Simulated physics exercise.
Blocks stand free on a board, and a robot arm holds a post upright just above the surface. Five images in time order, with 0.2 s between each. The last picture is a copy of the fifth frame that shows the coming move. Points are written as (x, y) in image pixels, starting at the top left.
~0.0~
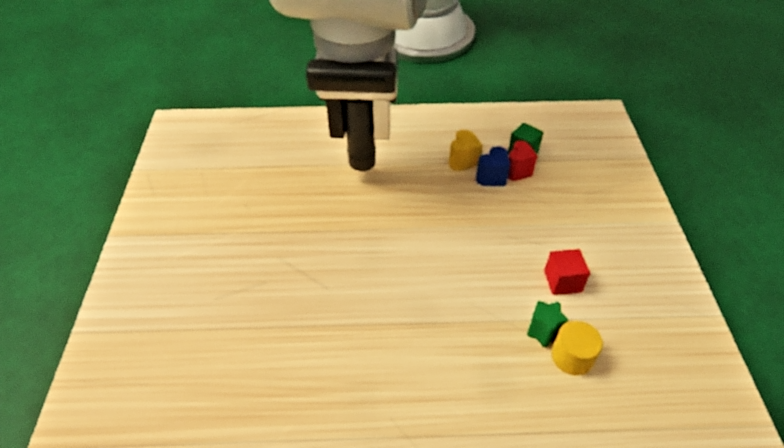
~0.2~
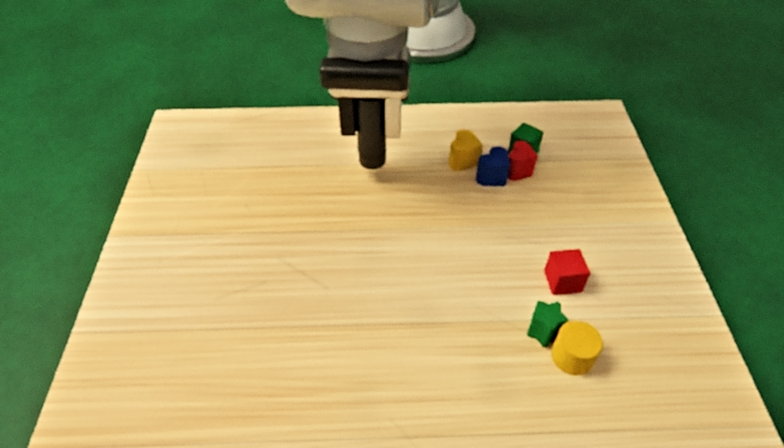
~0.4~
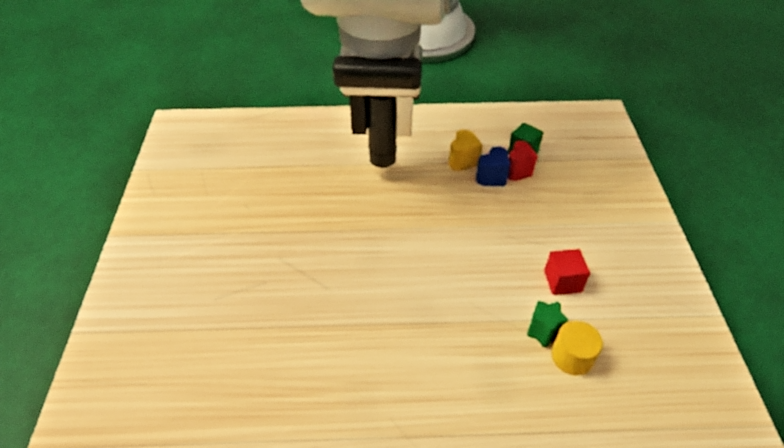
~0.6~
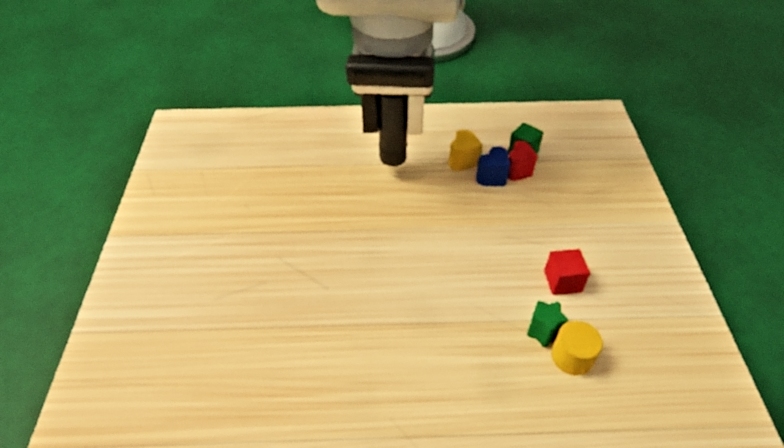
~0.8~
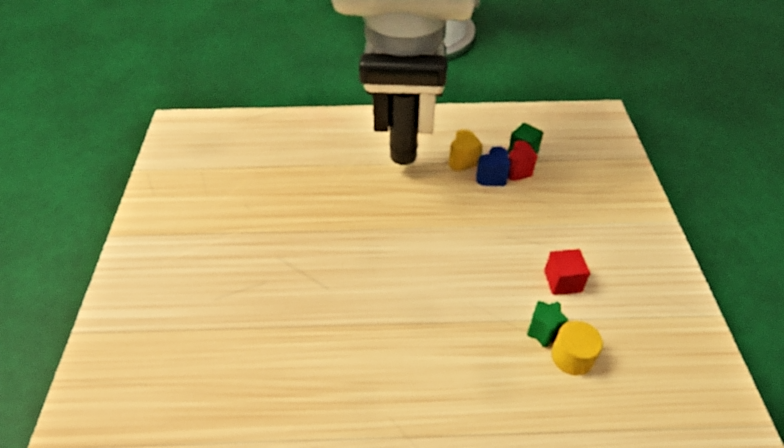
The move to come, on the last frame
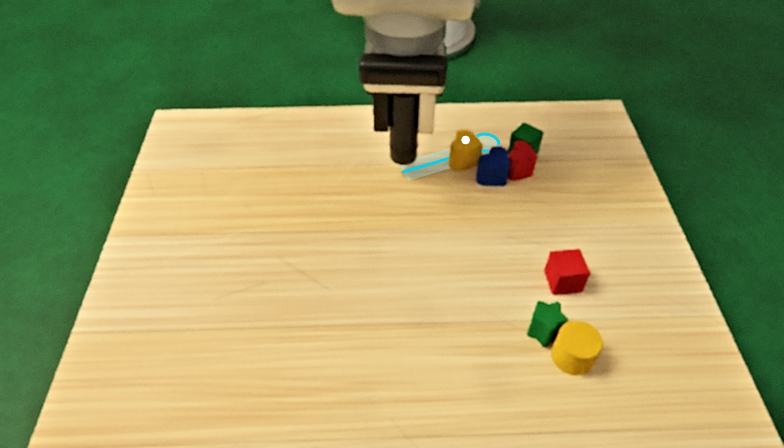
A robot arm moves its dark post slightly right above the board while the blocks stay still.
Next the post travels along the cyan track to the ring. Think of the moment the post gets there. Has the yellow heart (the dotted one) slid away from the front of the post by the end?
It seems so.
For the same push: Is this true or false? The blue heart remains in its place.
That is true.
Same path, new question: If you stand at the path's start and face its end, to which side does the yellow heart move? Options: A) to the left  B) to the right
Option B.
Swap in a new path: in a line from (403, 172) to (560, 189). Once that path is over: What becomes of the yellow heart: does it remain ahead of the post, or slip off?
Most likely the yellow heart slides off.
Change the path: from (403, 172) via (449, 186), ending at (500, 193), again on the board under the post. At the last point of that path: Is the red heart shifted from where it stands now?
Short answer: Yes.
The drawn path runs from (403, 172) over (447, 159) to (486, 143); the dot is on the yellow heart.
On the path given first. One third of the way, post (434, 148); nothing pushed yet.
Two thirds of the way, post (463, 139); yellow heart (488, 137).
At the end, post (488, 128); yellow heart (507, 134), turned 25° clockwise; blue heart not moved; red heart (525, 152); green four-sided block (536, 132).
